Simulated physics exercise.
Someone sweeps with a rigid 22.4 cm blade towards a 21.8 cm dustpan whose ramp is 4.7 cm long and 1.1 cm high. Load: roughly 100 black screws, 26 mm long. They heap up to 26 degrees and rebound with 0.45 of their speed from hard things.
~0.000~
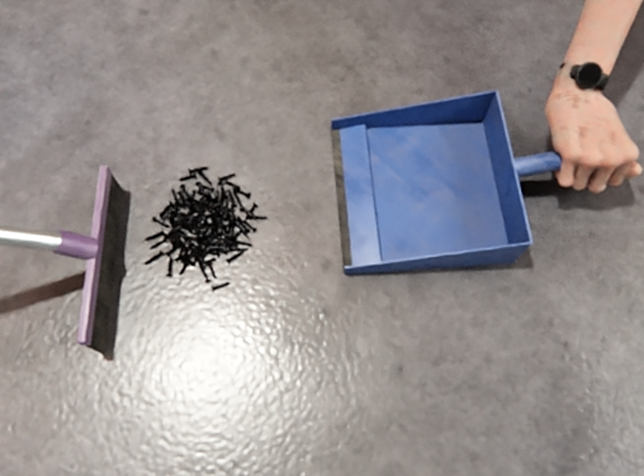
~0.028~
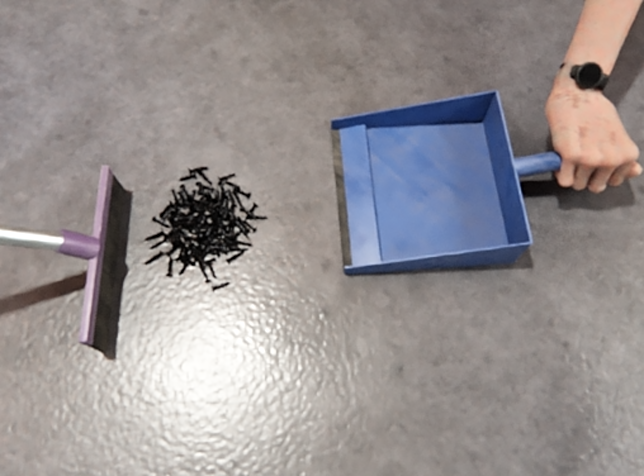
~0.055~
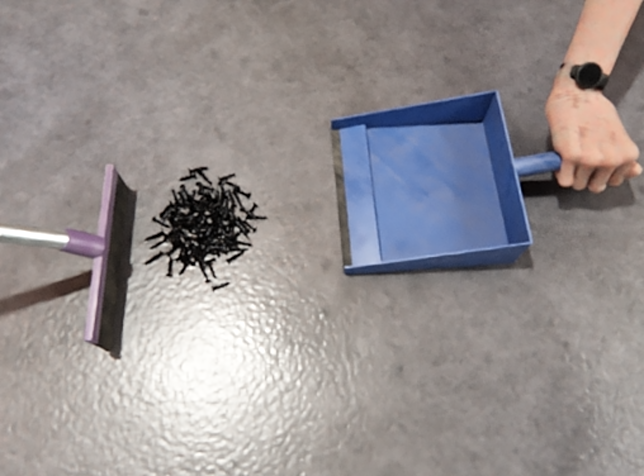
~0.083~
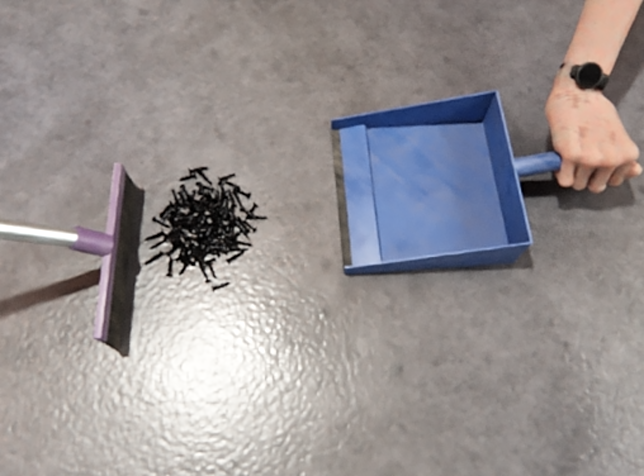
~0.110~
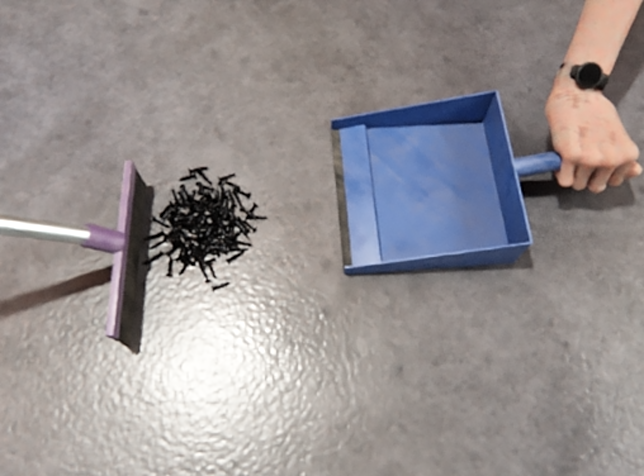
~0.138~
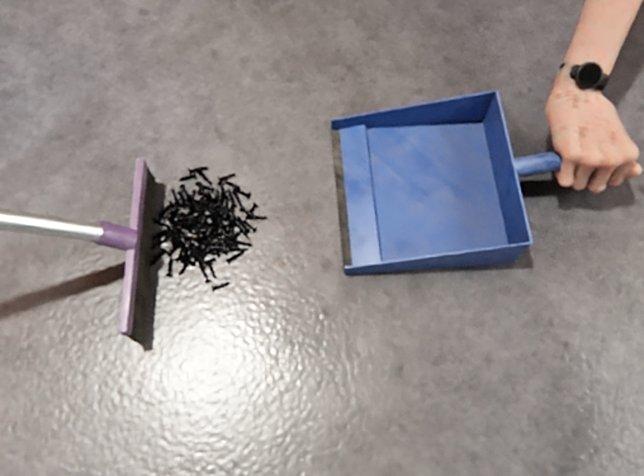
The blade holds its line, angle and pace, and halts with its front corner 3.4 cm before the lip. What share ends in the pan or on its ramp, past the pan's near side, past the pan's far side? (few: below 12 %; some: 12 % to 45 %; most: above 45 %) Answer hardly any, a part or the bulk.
Pan a part, near side hardly any, far side hardly any.
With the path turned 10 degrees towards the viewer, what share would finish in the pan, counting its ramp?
In that case some 20 per cent.
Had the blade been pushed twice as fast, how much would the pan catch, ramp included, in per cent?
In that case some 70 per cent.
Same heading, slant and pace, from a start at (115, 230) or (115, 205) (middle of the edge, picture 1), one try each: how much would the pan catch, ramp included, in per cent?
About 25 and 20 per cent.
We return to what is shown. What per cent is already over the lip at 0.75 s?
Near 30 per cent so far.
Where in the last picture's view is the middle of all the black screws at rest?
Near (332, 198).
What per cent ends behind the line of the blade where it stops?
Roughly 5 per cent.
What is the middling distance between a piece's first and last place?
Roughly 18 cm.
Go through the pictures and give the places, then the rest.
The first picture shows blade from (85, 341) to (107, 173), moved 0.0 cm, 0 of the pieces shifted so far; middle of the pieces at (205, 225); pan at (432, 192).
The second picture shows blade from (87, 341) to (108, 173), moved 0.2 cm, 0 of the pieces shifted so far; middle of the pieces at (205, 225).
The third picture shows blade from (92, 339) to (113, 172), moved 0.8 cm, 0 of the pieces shifted so far; middle of the pieces at (205, 225).
The fourth picture shows blade from (101, 337) to (121, 170), moved 1.8 cm, 0 of the pieces shifted so far; middle of the pieces at (205, 225).
The fifth picture shows blade from (113, 334) to (131, 168), moved 3.2 cm, 0 of the pieces shifted so far; middle of the pieces at (205, 225).
The sixth picture shows blade from (126, 331) to (143, 165), moved 4.6 cm, 2 of the pieces shifted so far; middle of the pieces at (205, 225); pan at (432, 192). The blade's pace is about 0.53 m/s, heading 10 degrees away from the viewer's side.
After 0.35 s, middle of the blade 14 cm from the lip; 0 % over the lip, far side 0 %, near side 5 %.
After 0.49 s, middle of the blade 7 cm from the lip; 0 % over the lip, far side 0 %, near side 5 %.
After 0.75 s, middle of the blade 4 cm from the lip; 30 % over the lip, far side 5 %, near side 5 %.
In the end, at 1.3 s, pan 30 %, near side 5 %, far side 5 %, in front of the lip or behind the blade 65 %.
